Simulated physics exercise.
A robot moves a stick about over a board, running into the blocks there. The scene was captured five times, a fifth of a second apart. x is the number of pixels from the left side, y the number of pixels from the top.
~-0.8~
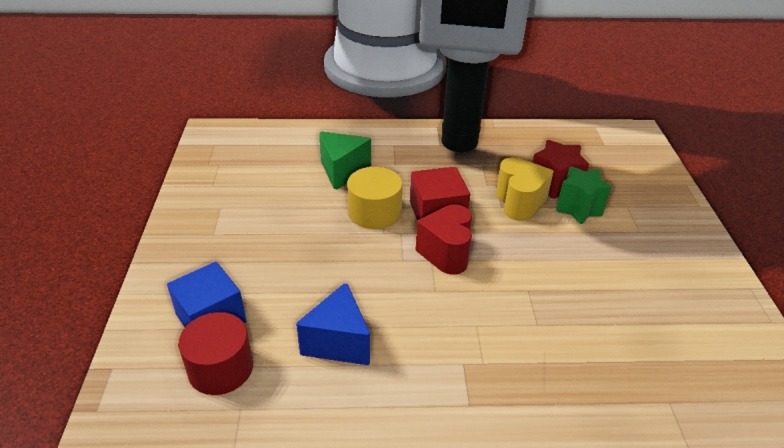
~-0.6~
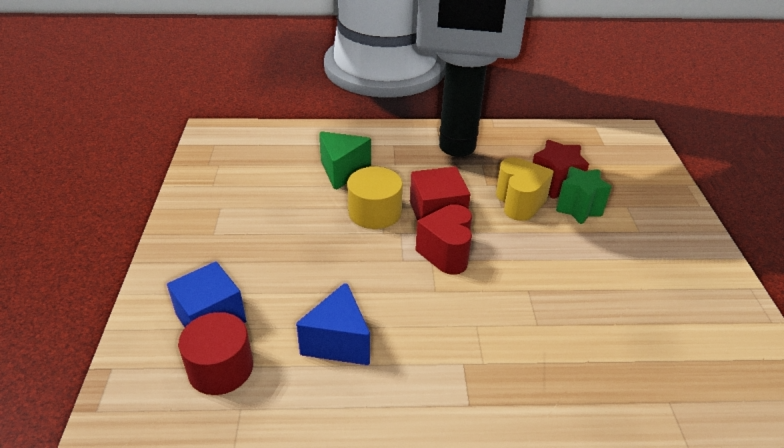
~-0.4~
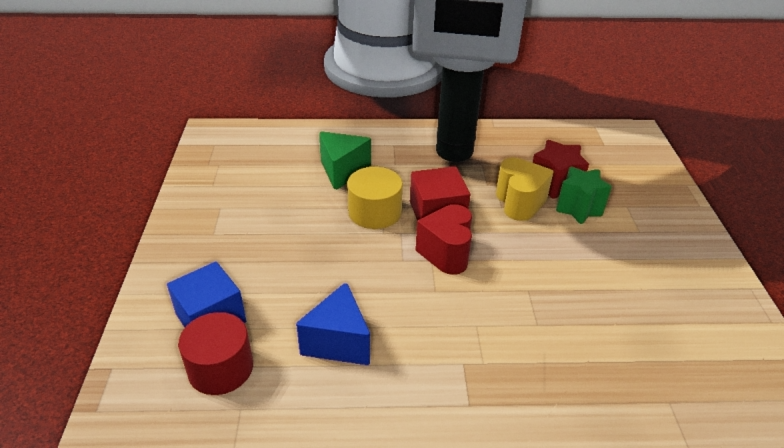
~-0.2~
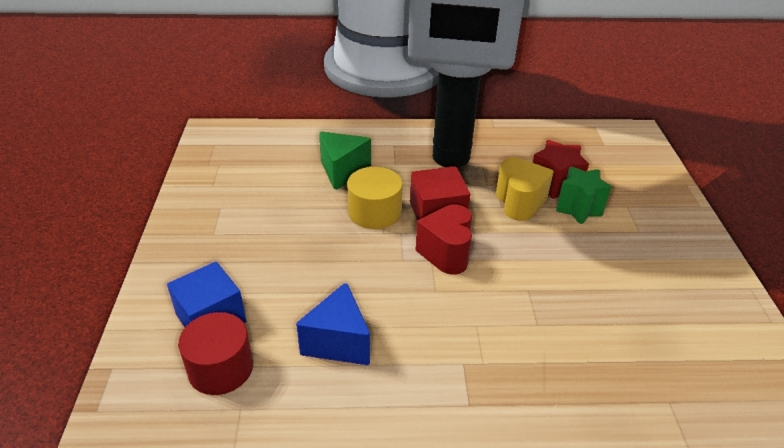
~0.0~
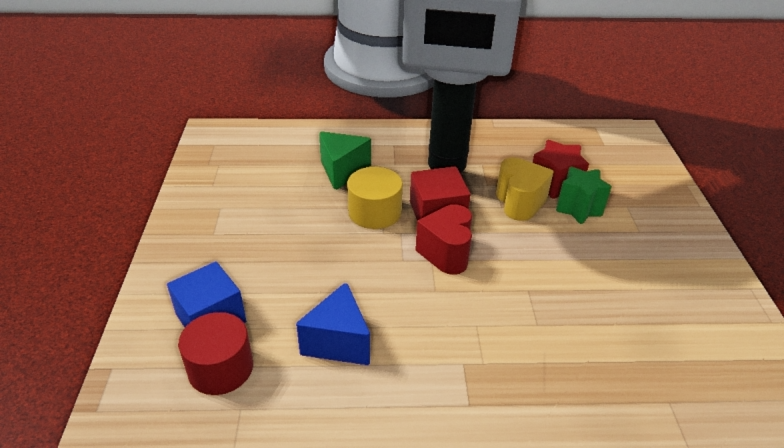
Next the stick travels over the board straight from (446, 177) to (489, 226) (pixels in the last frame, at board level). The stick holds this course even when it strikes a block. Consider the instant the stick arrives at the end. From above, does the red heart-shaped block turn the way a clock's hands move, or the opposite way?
Overhead view: Anti-clockwise.
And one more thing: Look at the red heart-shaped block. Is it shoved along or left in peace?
It shifts.
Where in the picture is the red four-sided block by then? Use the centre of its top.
It comes to (445, 201).
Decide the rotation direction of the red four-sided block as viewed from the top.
It spins with the clock.
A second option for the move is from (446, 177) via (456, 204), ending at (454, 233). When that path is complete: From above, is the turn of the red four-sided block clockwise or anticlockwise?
From above, clockwise.
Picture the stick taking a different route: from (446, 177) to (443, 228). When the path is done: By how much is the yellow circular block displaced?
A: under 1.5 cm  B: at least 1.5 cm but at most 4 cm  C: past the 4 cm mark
(A)
What follows on the original path. Halfway along, stick at (469, 190); red four-sided block at (442, 194), turned 35° clockwise; red heart-shaped block at (444, 234).
At the end, stick at (491, 214); red four-sided block at (445, 201), turned 75° clockwise; red heart-shaped block at (434, 245), turned 20° anticlockwise; yellow heart-shaped block still.
